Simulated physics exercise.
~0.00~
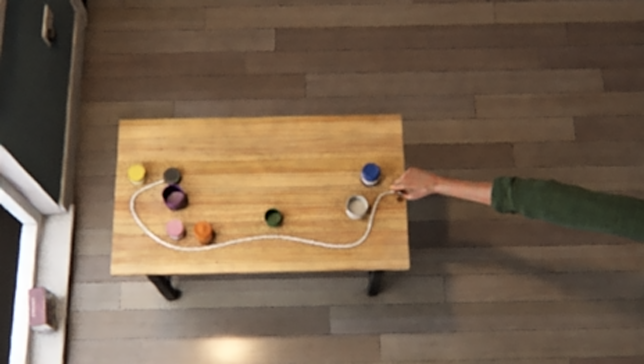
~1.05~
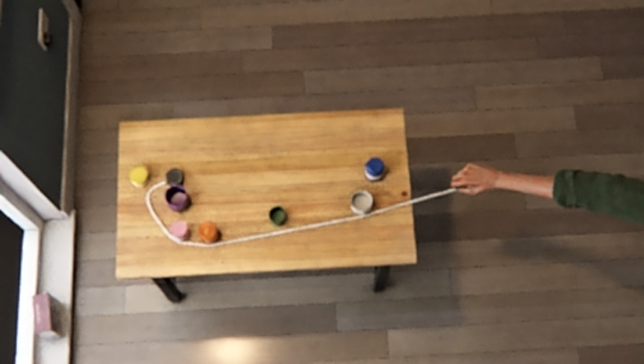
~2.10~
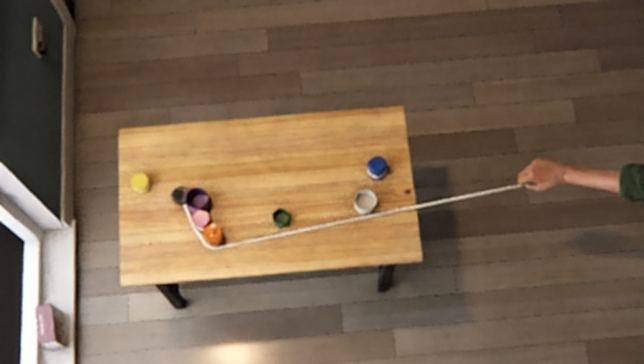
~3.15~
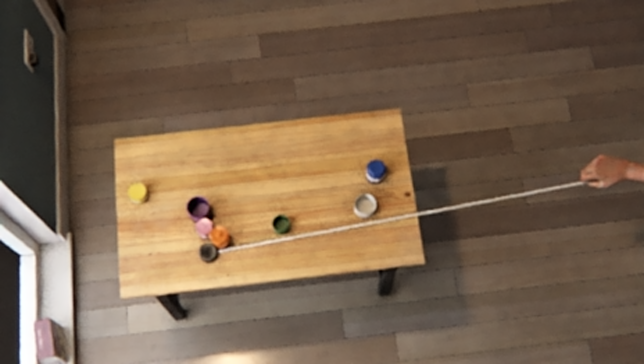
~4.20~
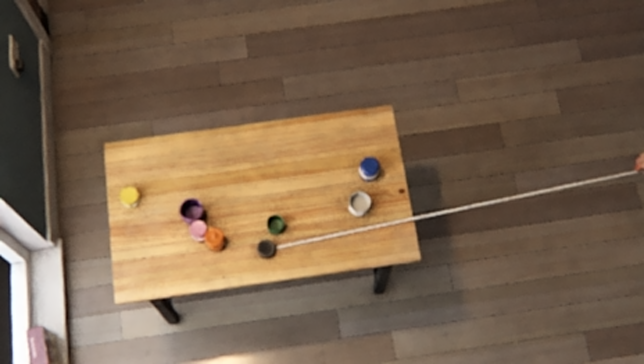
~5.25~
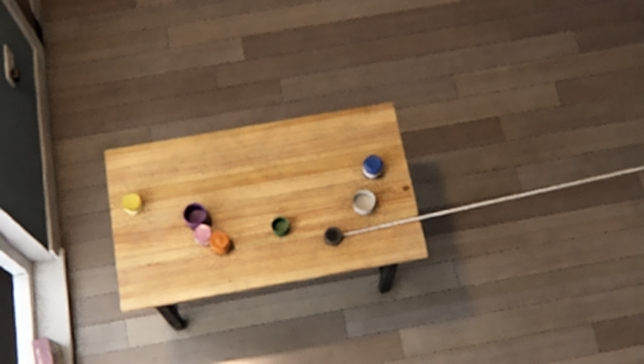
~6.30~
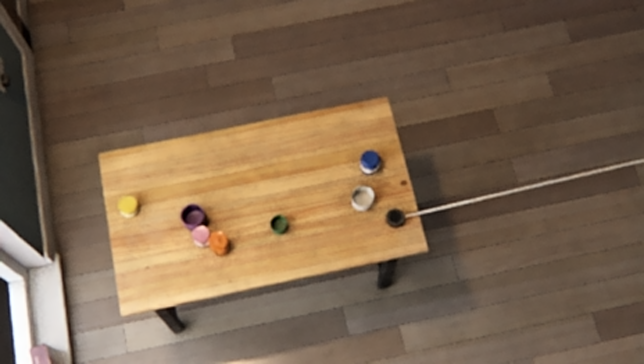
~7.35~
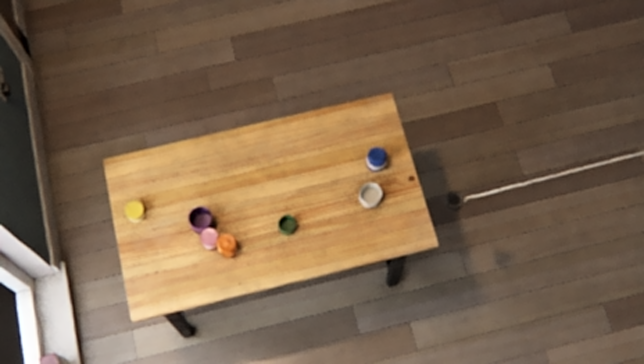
On a wooden side table dotted with colourful little pots, a hand pulled a white cord rightwards, dragging a small black round piece that nudged the purple, pink and orange containers before sliding past the rest and off the right edge.
